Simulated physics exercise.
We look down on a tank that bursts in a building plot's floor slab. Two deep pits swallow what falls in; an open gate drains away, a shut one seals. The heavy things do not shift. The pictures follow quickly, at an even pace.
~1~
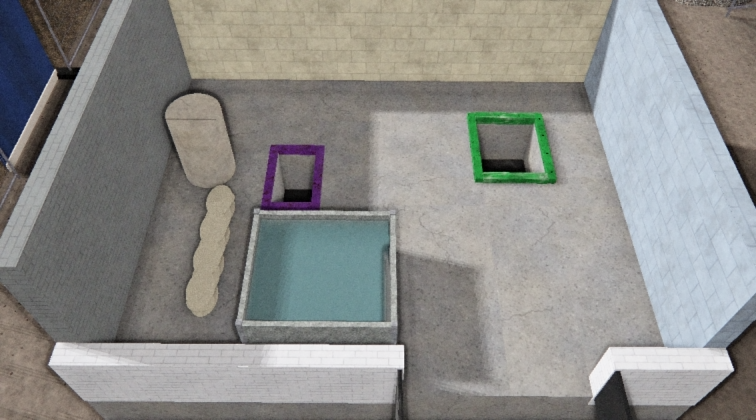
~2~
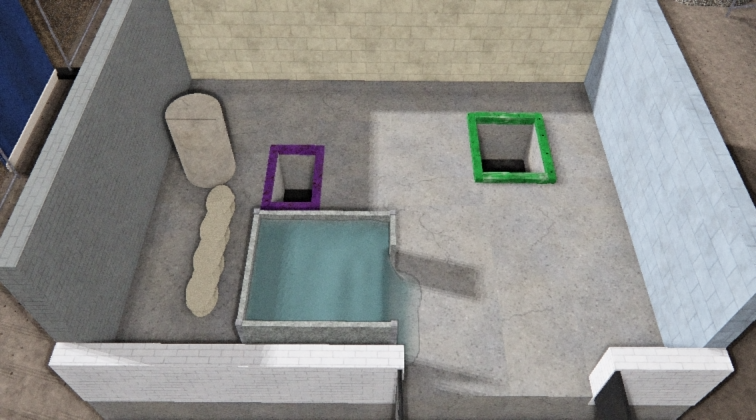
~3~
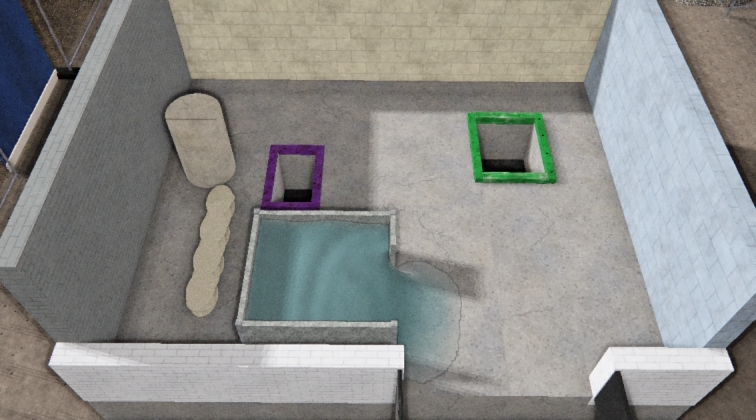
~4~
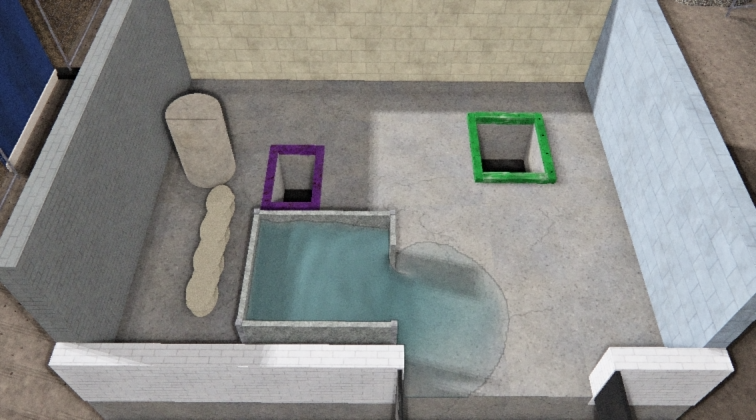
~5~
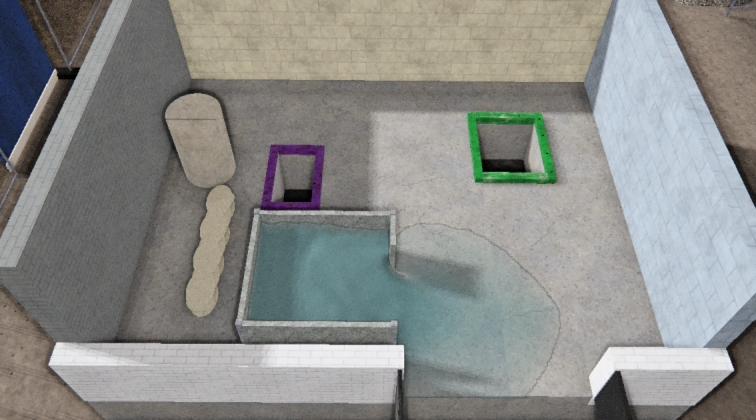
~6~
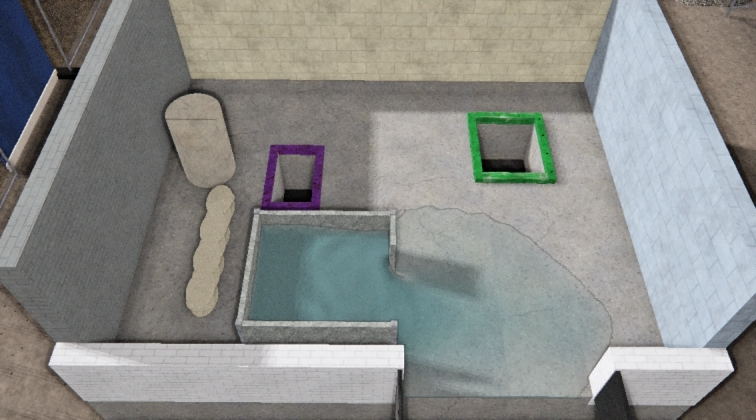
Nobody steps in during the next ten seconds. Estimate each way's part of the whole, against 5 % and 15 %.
The gate takes more than 15 %; the green pit takes less than 5 %; the purple pit takes less than 5 %.
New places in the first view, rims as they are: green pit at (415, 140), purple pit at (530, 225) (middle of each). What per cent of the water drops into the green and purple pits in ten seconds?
In per cent: Green 0, purple 10.
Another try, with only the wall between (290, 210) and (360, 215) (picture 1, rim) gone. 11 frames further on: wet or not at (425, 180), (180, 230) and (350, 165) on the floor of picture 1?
As listed: Awash, clear, wet.
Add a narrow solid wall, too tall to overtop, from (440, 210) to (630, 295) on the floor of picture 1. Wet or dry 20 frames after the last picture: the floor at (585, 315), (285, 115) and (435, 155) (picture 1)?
One after the other: Flooded, clear, not flooded.
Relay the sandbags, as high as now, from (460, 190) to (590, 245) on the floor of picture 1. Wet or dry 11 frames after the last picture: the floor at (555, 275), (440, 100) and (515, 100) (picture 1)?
In that order: Flooded, free of water, free of water.
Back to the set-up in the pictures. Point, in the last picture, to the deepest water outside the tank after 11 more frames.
Roughly at (670, 376).
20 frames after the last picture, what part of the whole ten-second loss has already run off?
Some 60 per cent.
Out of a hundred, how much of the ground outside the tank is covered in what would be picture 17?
Close to 30 %.
A moment on, water covers 30 % of the floor; the gate 8 %, the green pit 0 %, the purple pit 0 %.
Next, water covers 30 % of the floor; the gate 15 %, the green pit 0 %, the purple pit 0 %.
Then, water covers 35 % of the floor; the gate 22 %, the green pit 0 %, the purple pit 0 %.
Later, water covers 60 % of the floor; the gate 30 %, the green pit 1 %, the purple pit 0 %.
In the end, water covers 85 % of the floor; the gate 36 %, the green pit 1 %, the purple pit 0 %.
